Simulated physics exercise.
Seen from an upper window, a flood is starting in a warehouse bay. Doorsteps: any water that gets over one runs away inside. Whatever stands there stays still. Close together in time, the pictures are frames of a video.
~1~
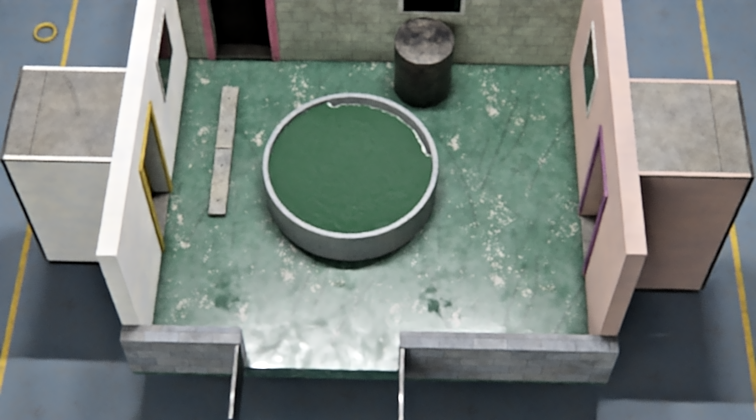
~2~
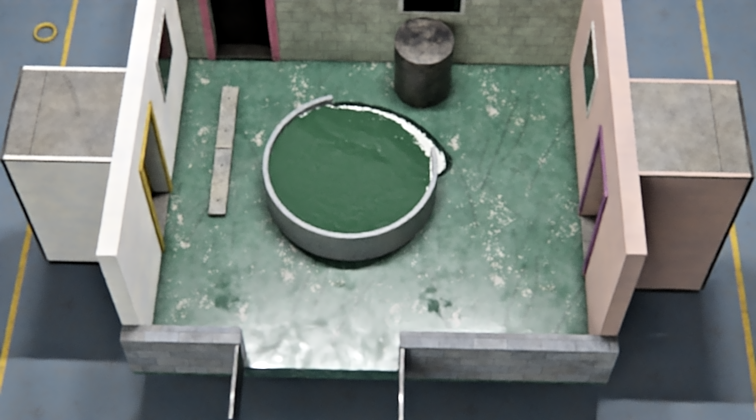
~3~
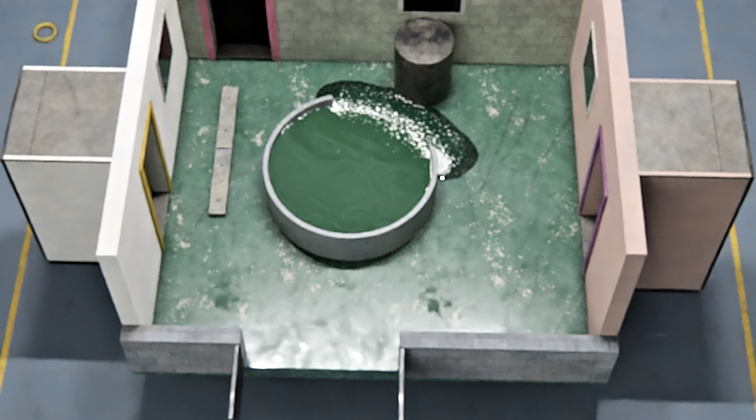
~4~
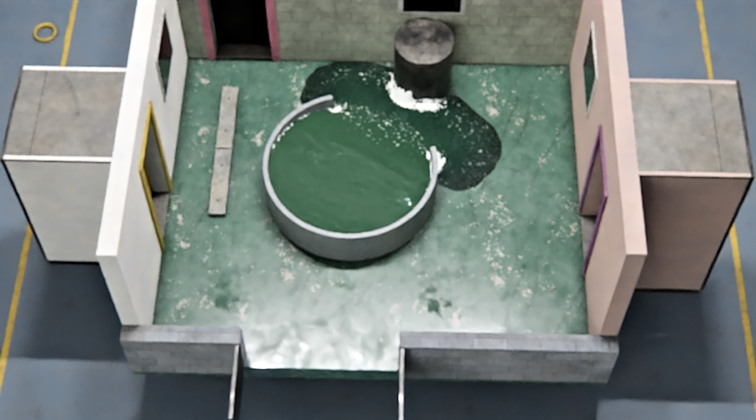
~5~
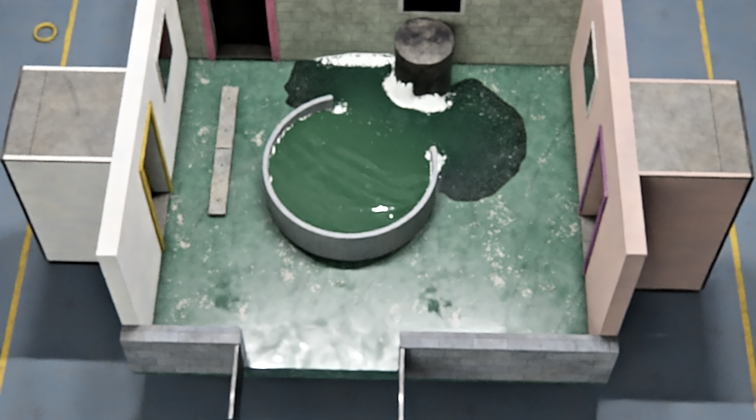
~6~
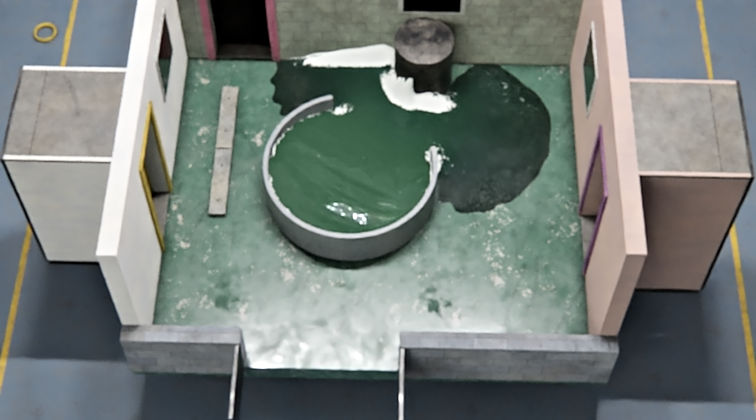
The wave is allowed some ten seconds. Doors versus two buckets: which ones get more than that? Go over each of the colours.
Yellow door: Over two buckets, purple door: Over two buckets, pink door: Over two buckets.
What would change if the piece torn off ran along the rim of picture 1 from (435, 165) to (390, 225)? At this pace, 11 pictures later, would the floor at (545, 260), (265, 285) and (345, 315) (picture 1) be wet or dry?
Submerged, bone-dry, bone-dry.
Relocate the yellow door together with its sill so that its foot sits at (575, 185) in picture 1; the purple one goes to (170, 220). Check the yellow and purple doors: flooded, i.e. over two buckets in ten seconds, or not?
Result - yellow door crosses the line, purple door crosses the line.
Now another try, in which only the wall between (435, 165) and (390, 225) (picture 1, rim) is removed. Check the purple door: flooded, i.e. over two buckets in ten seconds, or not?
The purple door goes past it.
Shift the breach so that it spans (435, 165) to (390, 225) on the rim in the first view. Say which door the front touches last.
The pink-painted one, I'd guess.
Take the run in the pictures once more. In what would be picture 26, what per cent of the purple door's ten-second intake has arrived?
My guess is about 5 %.
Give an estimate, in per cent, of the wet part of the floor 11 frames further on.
That works out at 35 %.
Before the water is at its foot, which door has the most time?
It's the yellow-painted one.
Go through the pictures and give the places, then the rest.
The first picture shows still water in the pool at (351, 166).
In the second picture, water pours out on the pool's far side and has run to (445, 168).
In the third picture, water pours out on the pool's far side and has run to (326, 92).
In the fourth picture, water pours out on the pool's far side and has run to (315, 80).
In the fifth picture, water pours out on the pool's far side and has run to (519, 146).
In the sixth picture, water pours out on the pool's far side and has run to (541, 112).
A moment on, water covers 25 % of the floor; the yellow door not reached, the purple door not reached, the pink door wet at the sill, nothing in.
Next, water covers 35 % of the floor; the yellow door not reached, the purple door wet at the sill, nothing in, the pink door wet at the sill, nothing in.
Then, water covers 65 % of the floor; the yellow door wet at the sill, nothing in, the purple door under two buckets in, the pink door under two buckets in.
Later, water covers 95 % of the floor; the yellow door under two buckets in, the purple door over two buckets in, the pink door over two buckets in.
In the end, water covers 95 % of the floor; the yellow door over two buckets in, the purple door over two buckets in, the pink door over two buckets in.
